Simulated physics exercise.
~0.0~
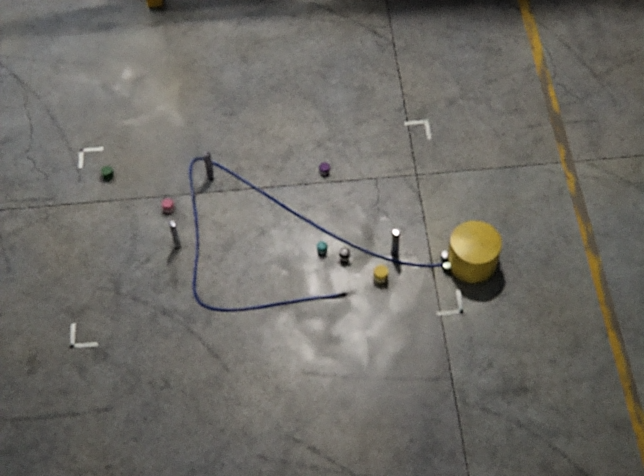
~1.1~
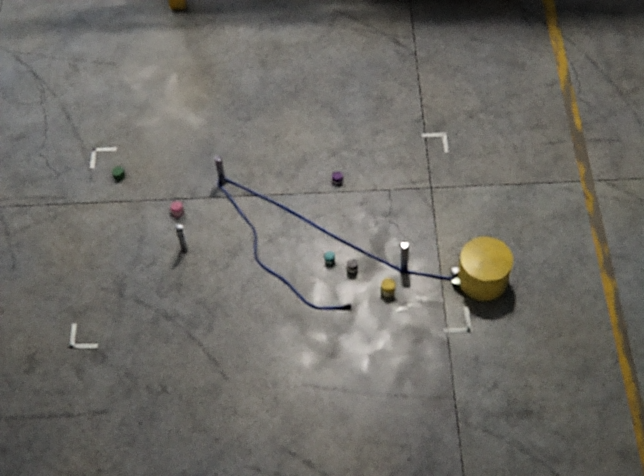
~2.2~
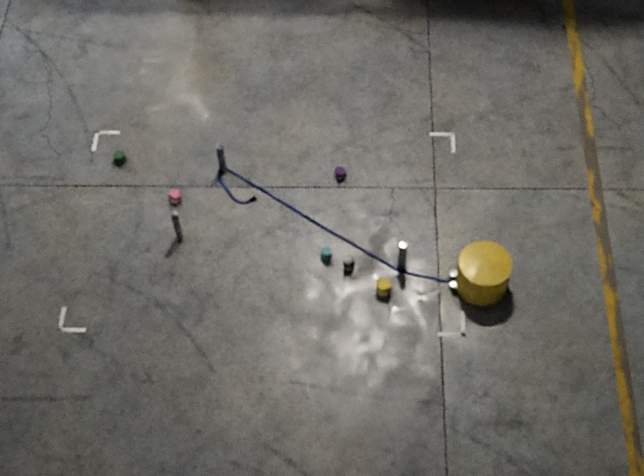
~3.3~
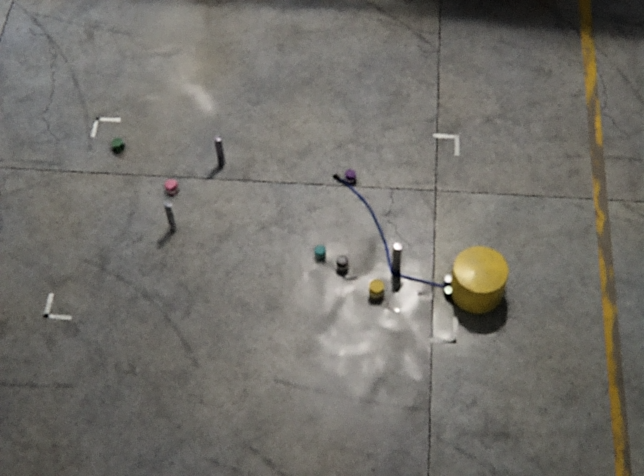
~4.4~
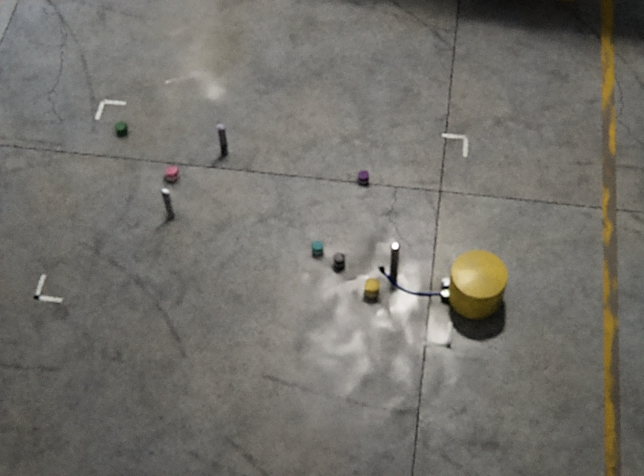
At first, a blue lead runs from a yellow reel on the right, past a nearby post and around the upper-left post, then loops down and back toward the middle of the warehouse floor, where small coloured containers stand. The reel draws it in, and the wide loop shrinks to a short hook at the upper-left post. The lead then comes clear of that post, and its end reaches the purple tin, which shifts slightly. Finally, only a short curved length remains by the post nearest the reel, with the yellow canister still in place.
